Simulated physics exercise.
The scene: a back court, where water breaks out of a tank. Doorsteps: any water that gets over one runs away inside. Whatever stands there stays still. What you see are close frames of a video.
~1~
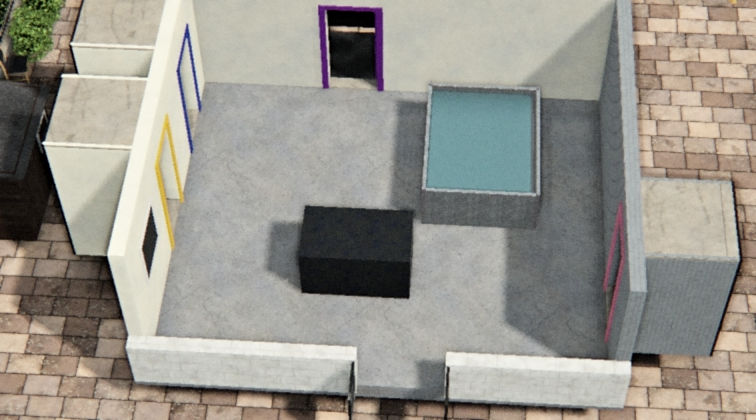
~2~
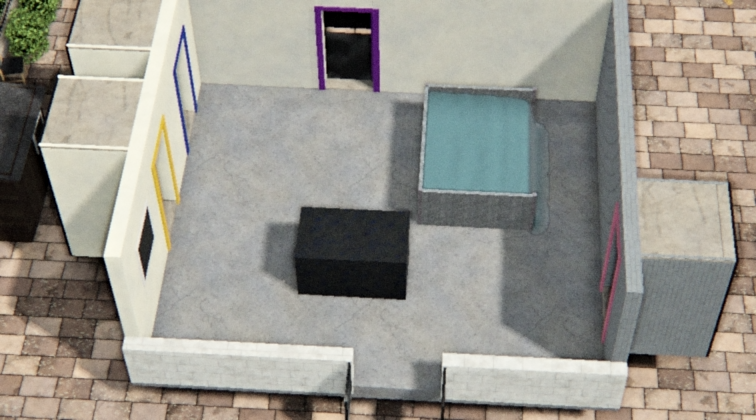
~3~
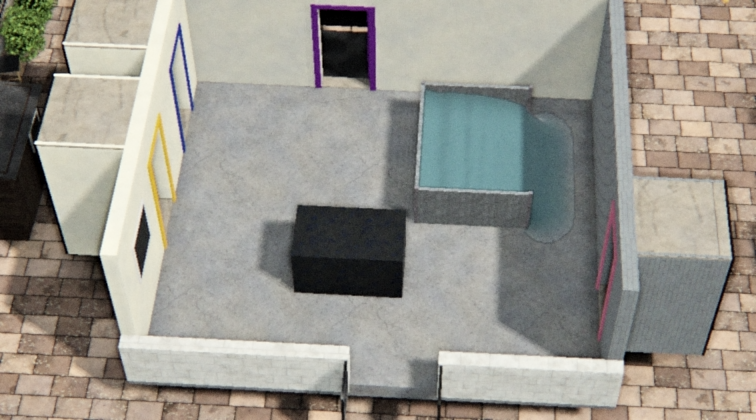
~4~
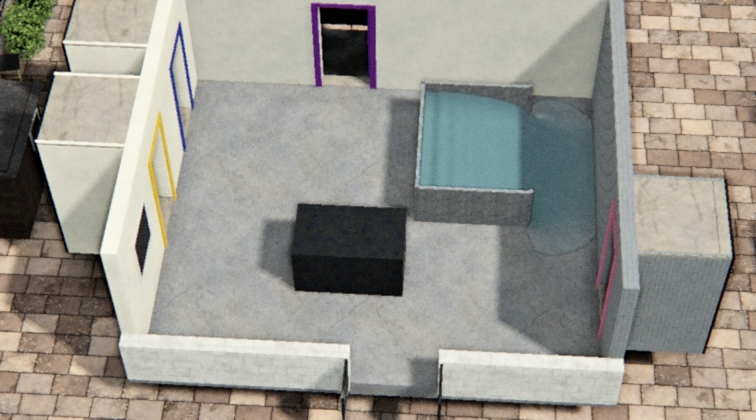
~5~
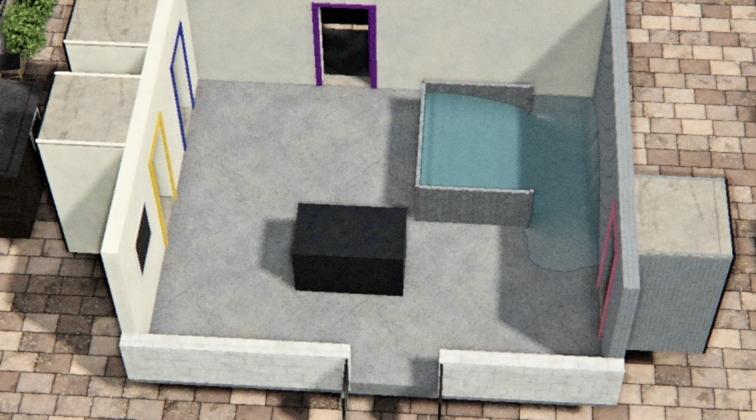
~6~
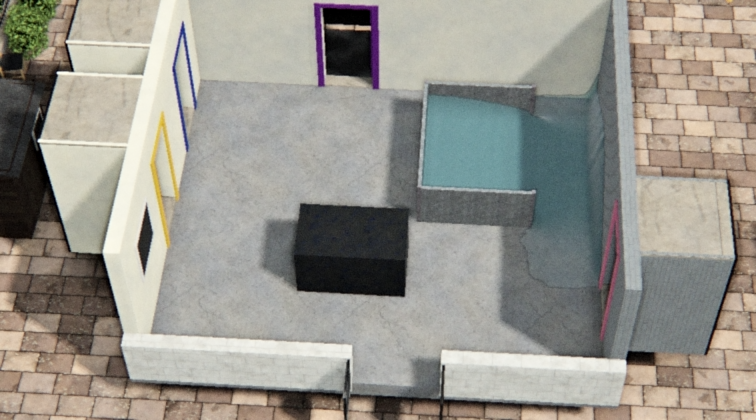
Water pouring from the open right side of a raised tank, spreading across a grey courtyard floor along the right wall.
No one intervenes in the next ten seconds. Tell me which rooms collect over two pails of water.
Here it is: The room behind the blue door collects over two pails, the room behind the purple door collects over two pails, the room behind the pink door stays at two pails or less, the room behind the yellow door stays at two pails or less.
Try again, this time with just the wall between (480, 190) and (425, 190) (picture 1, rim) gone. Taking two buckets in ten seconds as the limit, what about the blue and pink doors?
Note - blue door: Short of the mark, pink door: Short of the mark.
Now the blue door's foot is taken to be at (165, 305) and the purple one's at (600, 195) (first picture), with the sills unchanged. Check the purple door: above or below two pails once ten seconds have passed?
My reading: Purple door exceeds the limit.
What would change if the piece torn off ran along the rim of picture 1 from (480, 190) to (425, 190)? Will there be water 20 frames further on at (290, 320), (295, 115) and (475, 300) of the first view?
Unwetted, unwetted, submerged.
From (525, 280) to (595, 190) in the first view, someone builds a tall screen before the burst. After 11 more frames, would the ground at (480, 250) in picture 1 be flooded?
Looks like that place is swamped.
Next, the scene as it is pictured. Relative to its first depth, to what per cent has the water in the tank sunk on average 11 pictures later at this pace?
About 28 %.
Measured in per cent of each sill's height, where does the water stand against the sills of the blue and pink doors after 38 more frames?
Close to 150 per cent for the first one and close to 80 per cent for the second.
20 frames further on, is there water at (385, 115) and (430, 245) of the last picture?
Going in order, I'd call them drenched and bone-dry.
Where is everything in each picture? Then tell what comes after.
The first frame shows still water in the water tank at (482, 141).
In the second frame, water pours out at (530, 165) and has run to (533, 233).
In the third frame, water pours out at (526, 164) and has run to (550, 238).
In the fourth frame, the front is at (568, 248), out from the gap at (526, 164).
In the fifth frame, the front is at (597, 261), out from the gap at (527, 164).
In the sixth frame, water pours out at (529, 165) and has run to (600, 285).
A moment on, water covers 15 % of the floor; the blue door not reached, the purple door not reached, the pink door wet at the sill, nothing in, the yellow door not reached.
Next, water covers 30 % of the floor; the blue door not reached, the purple door not reached, the pink door wet at the sill, nothing in, the yellow door not reached.
Then, water covers 55 % of the floor; the blue door under two buckets in, the purple door over two buckets in, the pink door wet at the sill, nothing in, the yellow door not reached.
Later, water covers 80 % of the floor; the blue door far over two buckets in, the purple door over two buckets in, the pink door wet at the sill, nothing in, the yellow door wet at the sill, nothing in.
In the end, water covers 100 % of the floor; the blue door far over two buckets in, the purple door over two buckets in, the pink door wet at the sill, nothing in, the yellow door wet at the sill, nothing in.
